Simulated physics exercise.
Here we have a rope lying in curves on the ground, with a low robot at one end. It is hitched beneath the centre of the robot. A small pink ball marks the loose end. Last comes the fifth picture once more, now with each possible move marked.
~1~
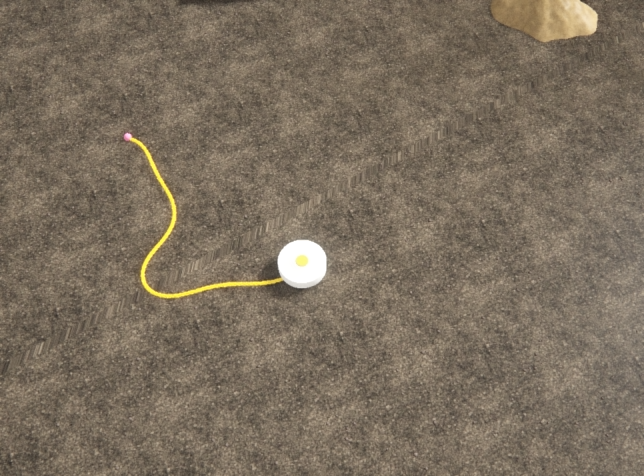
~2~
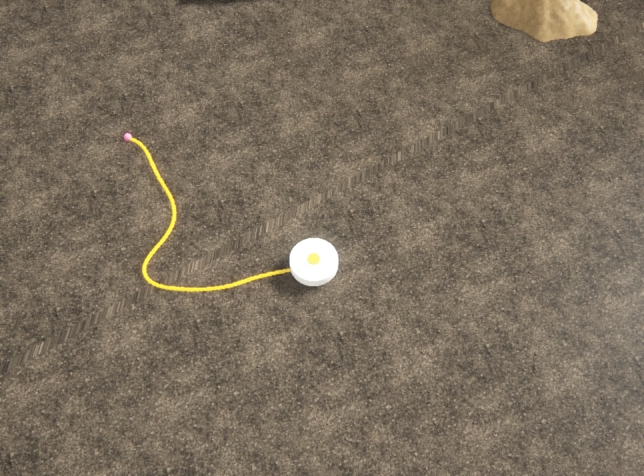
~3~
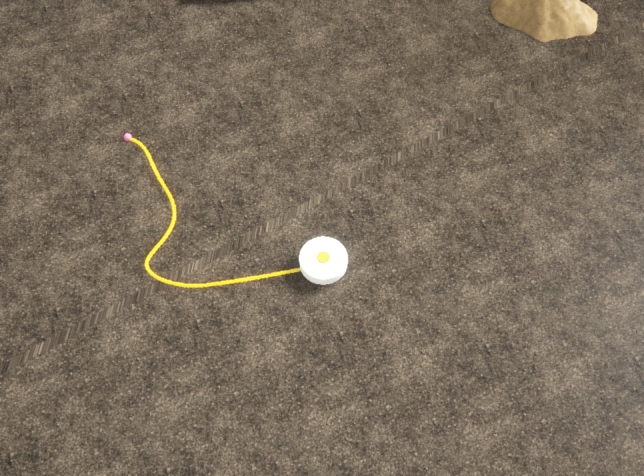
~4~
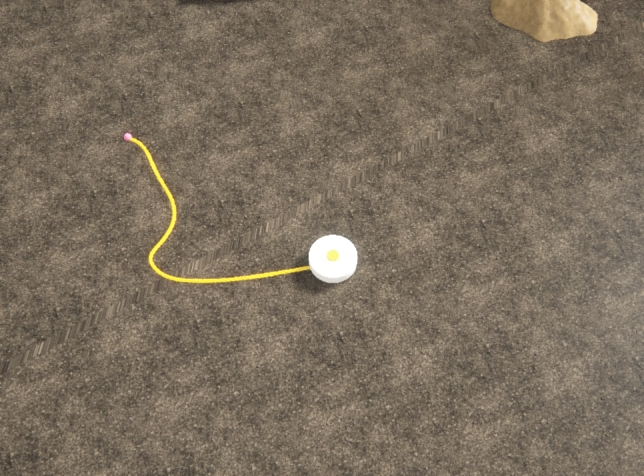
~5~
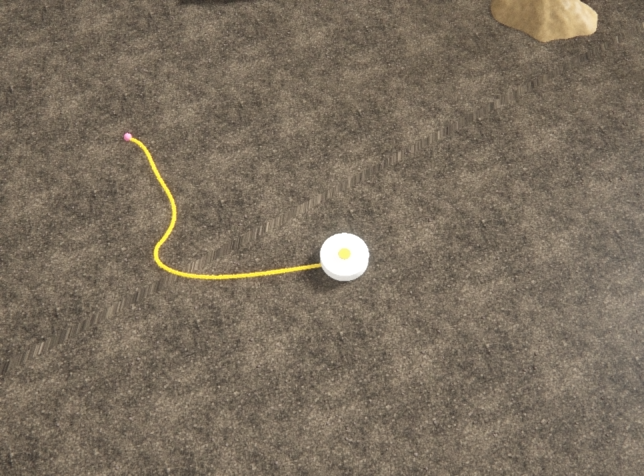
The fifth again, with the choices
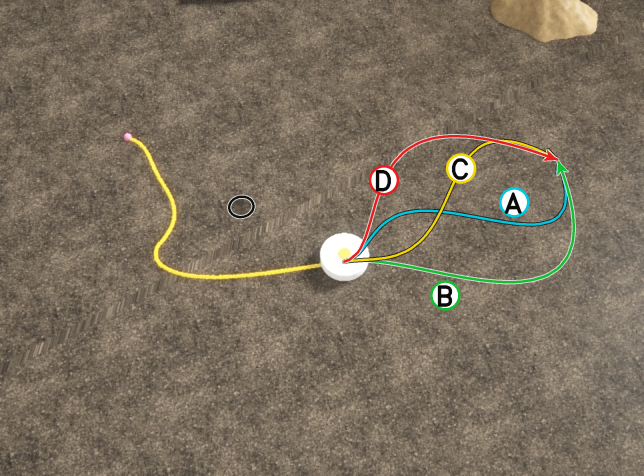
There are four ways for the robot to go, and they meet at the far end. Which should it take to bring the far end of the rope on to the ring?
B is the one.
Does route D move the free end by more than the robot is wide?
On that route, yes.
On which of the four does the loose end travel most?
B.
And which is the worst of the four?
That is D.
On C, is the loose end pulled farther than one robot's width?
Yes.
On the marked copy, A from (344, 262) via (477, 217) to (557, 160); B from (344, 262) via (521, 282) to (558, 161); C from (344, 262) via (451, 188) to (557, 160); D from (344, 262) via (409, 148) to (557, 160); the ring at (241, 207).
Taking B. A third of the way, robot (477, 275), middle of the rope (291, 234), free end (150, 160).
Two thirds of the way, robot (576, 232), middle of the rope (390, 245), free end (222, 199).
When it is over, robot (560, 155), middle of the rope (414, 231), free end (241, 205); the free end is on the ring.
As for the rest, A leaves the free end at (228, 183); C leaves the free end at (217, 180); D leaves the free end at (217, 163).
